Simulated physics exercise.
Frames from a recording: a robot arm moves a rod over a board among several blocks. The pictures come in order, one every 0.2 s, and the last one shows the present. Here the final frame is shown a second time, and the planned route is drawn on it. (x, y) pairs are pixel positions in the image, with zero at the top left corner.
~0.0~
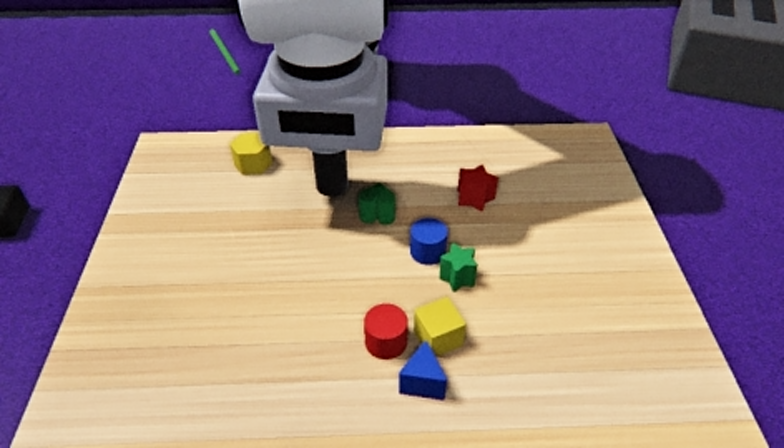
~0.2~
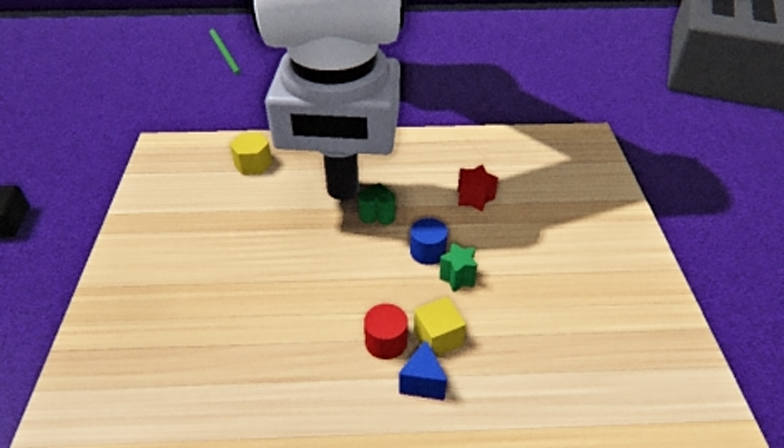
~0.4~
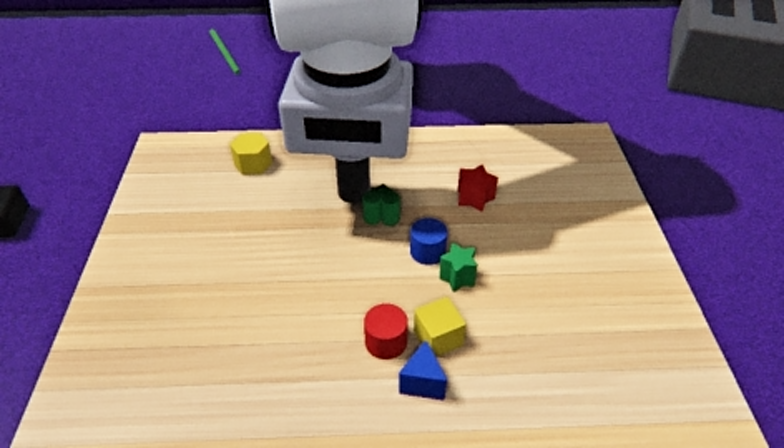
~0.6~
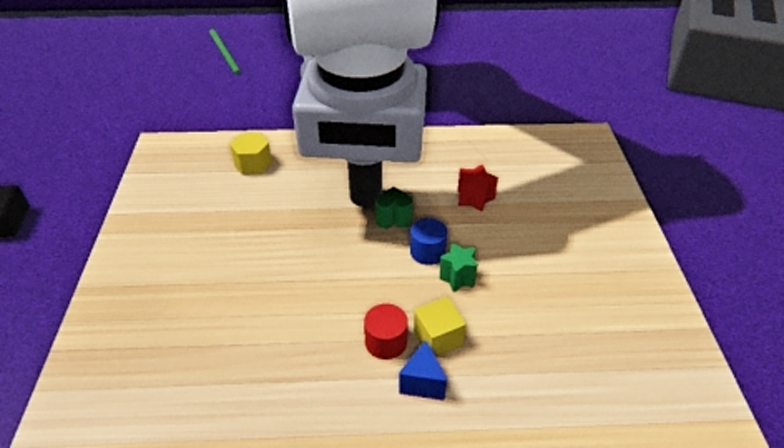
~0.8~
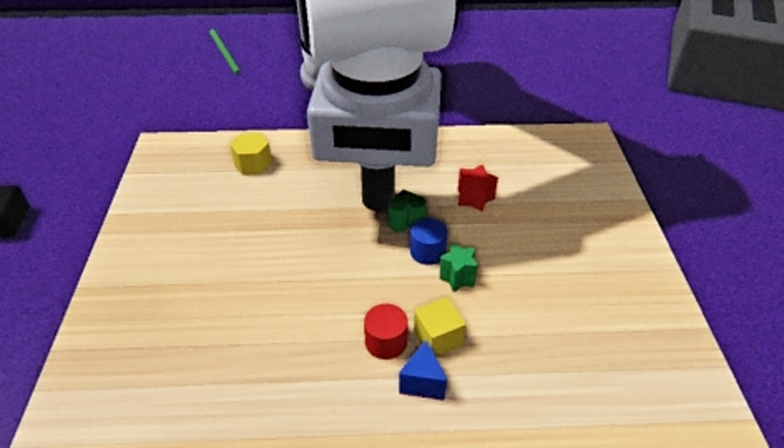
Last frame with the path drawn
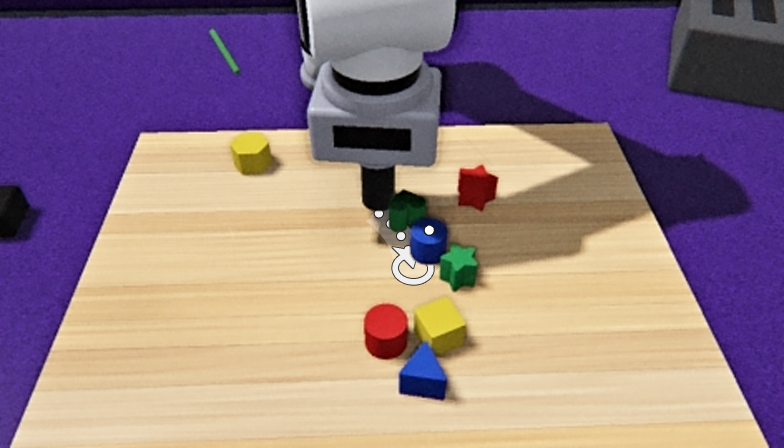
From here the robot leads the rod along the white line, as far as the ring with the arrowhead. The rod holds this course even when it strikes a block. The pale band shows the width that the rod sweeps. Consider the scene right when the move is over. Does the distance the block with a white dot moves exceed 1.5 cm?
Yes
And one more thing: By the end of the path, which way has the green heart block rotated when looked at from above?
From above, counter-clockwise.
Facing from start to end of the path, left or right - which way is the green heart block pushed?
Picture yourself facing from the start of the path to its end: The green heart block moves off to your left.
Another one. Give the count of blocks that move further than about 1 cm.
Moved: 3 or more.
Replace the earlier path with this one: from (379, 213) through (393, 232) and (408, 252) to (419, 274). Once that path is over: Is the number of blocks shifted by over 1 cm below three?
No, I don't think so.
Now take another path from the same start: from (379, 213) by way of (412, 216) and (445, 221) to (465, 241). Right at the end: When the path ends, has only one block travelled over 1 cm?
Short answer: Yes.
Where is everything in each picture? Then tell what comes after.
Tip of the rod (332, 186), middles of tops, green heart block (377, 194), blue disc (429, 230), yellow square piece (440, 316), green star (461, 256), in the first picture.
Rod (343, 190), nothing pushed, in the second picture.
Rod (354, 193), green heart block (382, 195), in the third picture.
Rod (366, 197), green heart block (394, 198), in the fourth picture.
Rod (379, 201), green heart block (407, 200), blue disc (429, 230), yellow square piece (440, 316), green star (461, 256), in the fifth picture.
The line goes from (379, 213) via (395, 229) and (407, 247), ending at (413, 268); the dot is on the blue disc.
The first path, step by step. Halfway along, rod (403, 225); green heart block (433, 209), turned 45° anticlockwise; blue disc (436, 235).
At the end, rod (414, 255); green heart block (434, 209), turned 50° anticlockwise; blue disc (452, 247); yellow square piece unmoved; green star (476, 265), turned 15° clockwise.
